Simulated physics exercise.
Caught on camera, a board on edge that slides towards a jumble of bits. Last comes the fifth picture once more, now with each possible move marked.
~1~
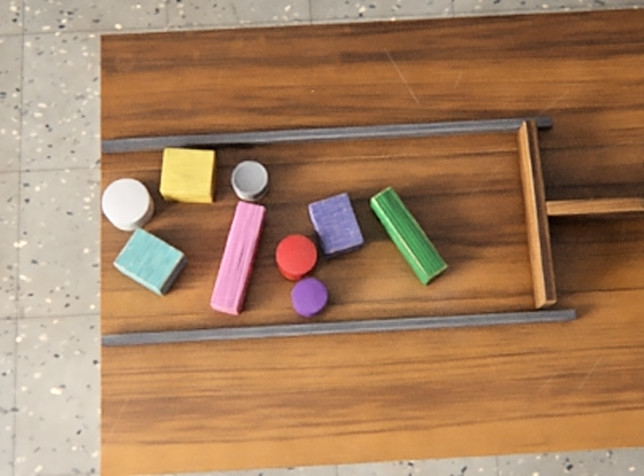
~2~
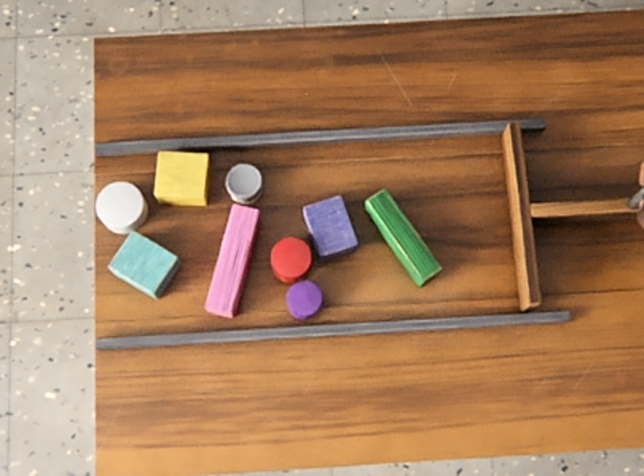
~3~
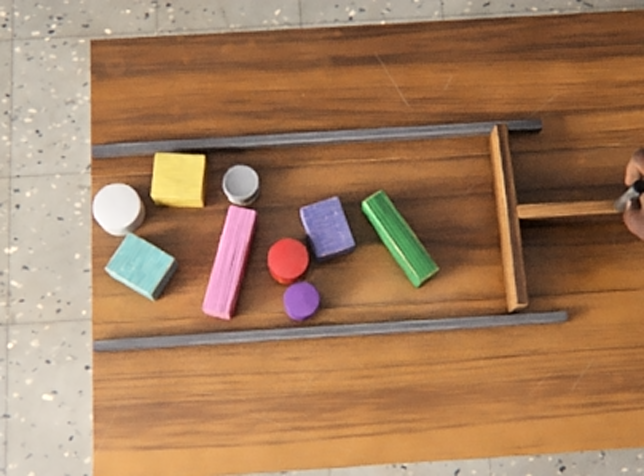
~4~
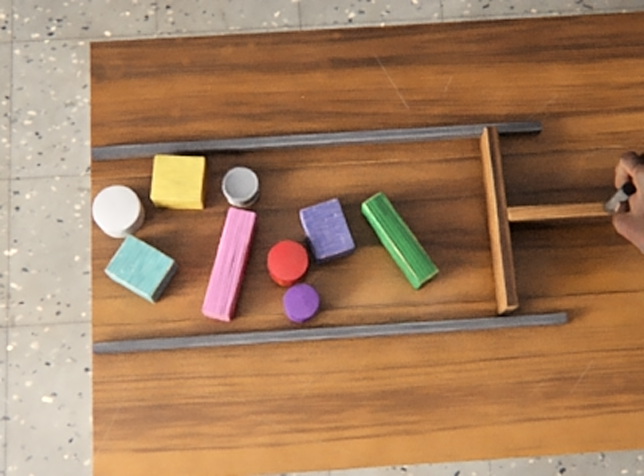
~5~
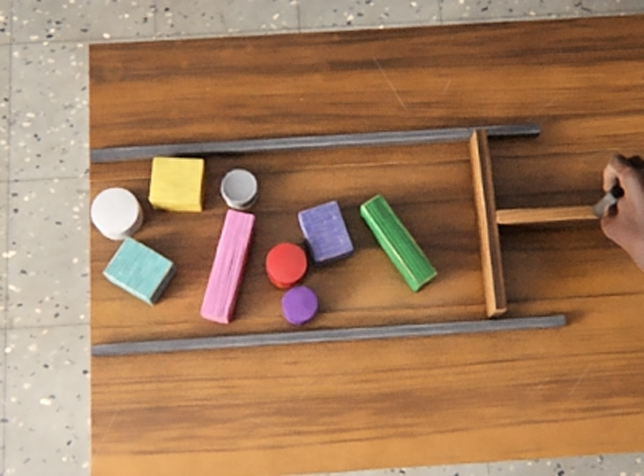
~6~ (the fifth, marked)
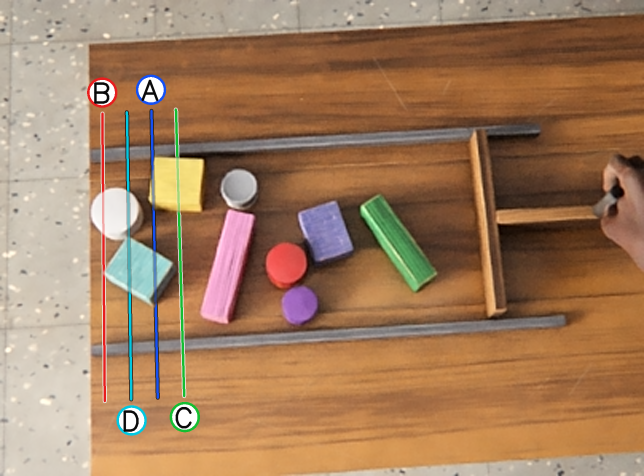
At first, an upright wooden board with a handle stands between two grey rails, right of a scattered group of coloured blocks and round pieces. A hand comes into view at the right, gripping the handle, and the board slides a short way left towards the green stick, while the pieces keep their arrangement.
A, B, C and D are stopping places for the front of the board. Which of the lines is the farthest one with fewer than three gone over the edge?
Up to line C.
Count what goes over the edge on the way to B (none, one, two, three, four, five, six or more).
By then, six or more.
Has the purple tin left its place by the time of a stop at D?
Yes.
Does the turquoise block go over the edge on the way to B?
Yes.
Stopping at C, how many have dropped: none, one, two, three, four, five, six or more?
In all, two.
On the copy, A at (155, 249); B at (104, 252); C at (180, 247); D at (129, 250).
On C. First, board (380, 224); green stick (361, 247); white tin (118, 214).
Then, board (268, 231); turquoise block (136, 272); pink stick (186, 269).
Finally, board (180, 236); turquoise block over the edge; white tin over the edge; two fallen.
By contrast, A drops three; B drops eight; D drops six.
